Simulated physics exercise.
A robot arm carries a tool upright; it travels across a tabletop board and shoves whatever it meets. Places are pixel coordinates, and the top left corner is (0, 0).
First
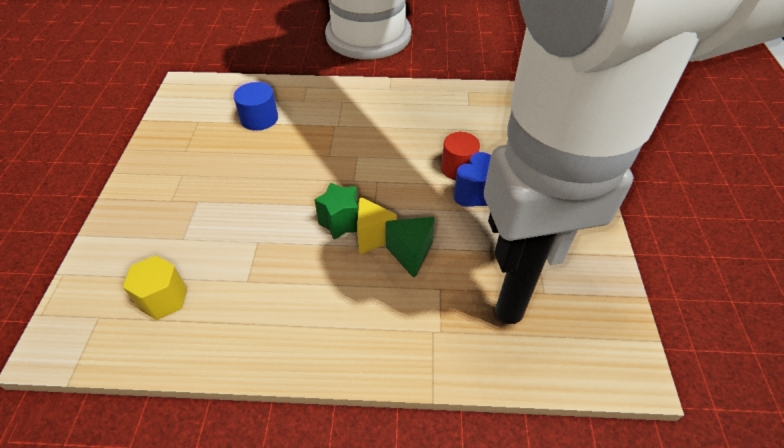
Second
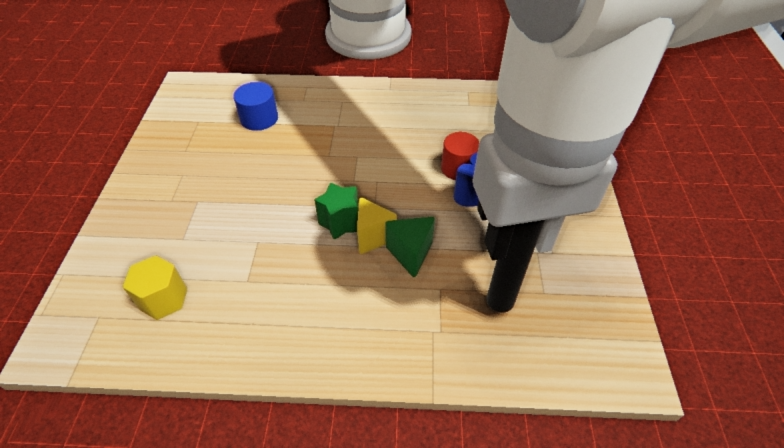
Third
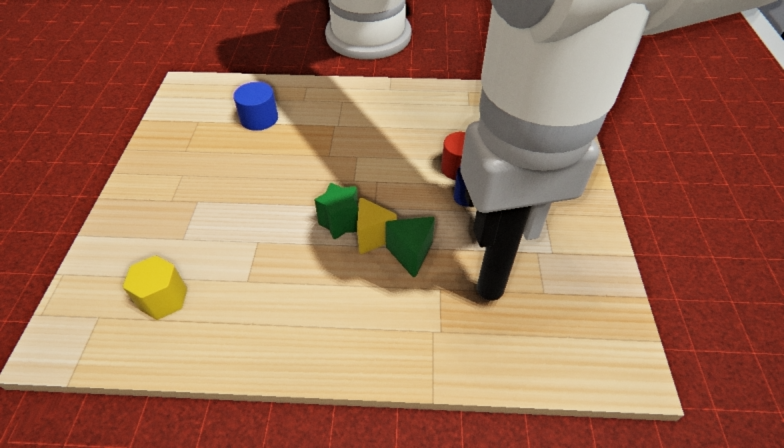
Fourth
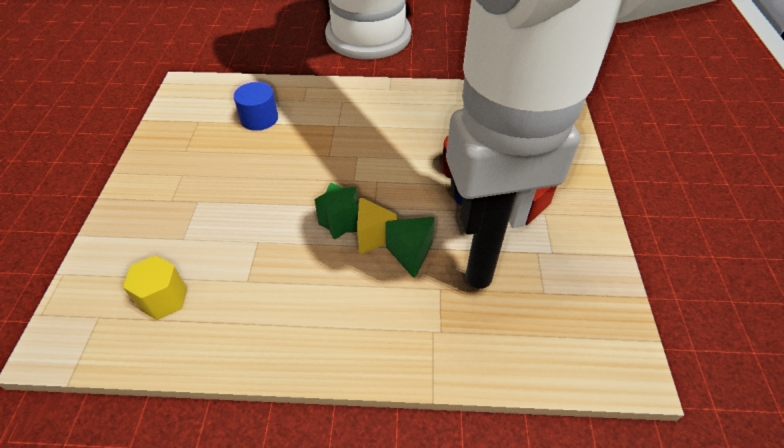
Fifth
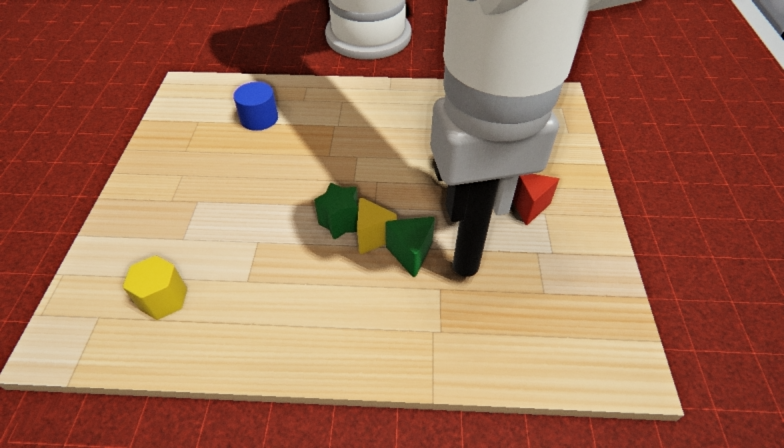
Robot arm sliding its black tool slowly left and away over a wooden board of coloured blocks, revealing a red block.
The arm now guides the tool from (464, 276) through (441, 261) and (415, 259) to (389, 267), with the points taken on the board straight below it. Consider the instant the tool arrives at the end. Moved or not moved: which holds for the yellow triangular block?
It is untouched.
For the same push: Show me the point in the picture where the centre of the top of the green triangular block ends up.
I'd expect the centre of its top face to be at (360, 239).
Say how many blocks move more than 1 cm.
I foresee one block being moved.
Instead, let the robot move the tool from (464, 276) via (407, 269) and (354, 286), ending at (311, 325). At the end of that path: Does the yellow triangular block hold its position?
Going by the path, no.
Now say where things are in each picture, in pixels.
In the first frame, tip of the tool (509, 312), middles of tops, yellow triangular block (372, 213), green triangular block (412, 230).
In the second frame, tool (500, 301), nothing pushed.
In the third frame, tool (490, 289), nothing pushed.
In the fourth frame, tool (479, 278), nothing pushed.
In the fifth frame, tool (466, 266), yellow triangular block (372, 213), green triangular block (412, 230).
The first path, step by step. Halfway along, tool (428, 248); green triangular block (401, 230).
At the end, tool (389, 257); yellow triangular block unmoved; green triangular block (360, 239).
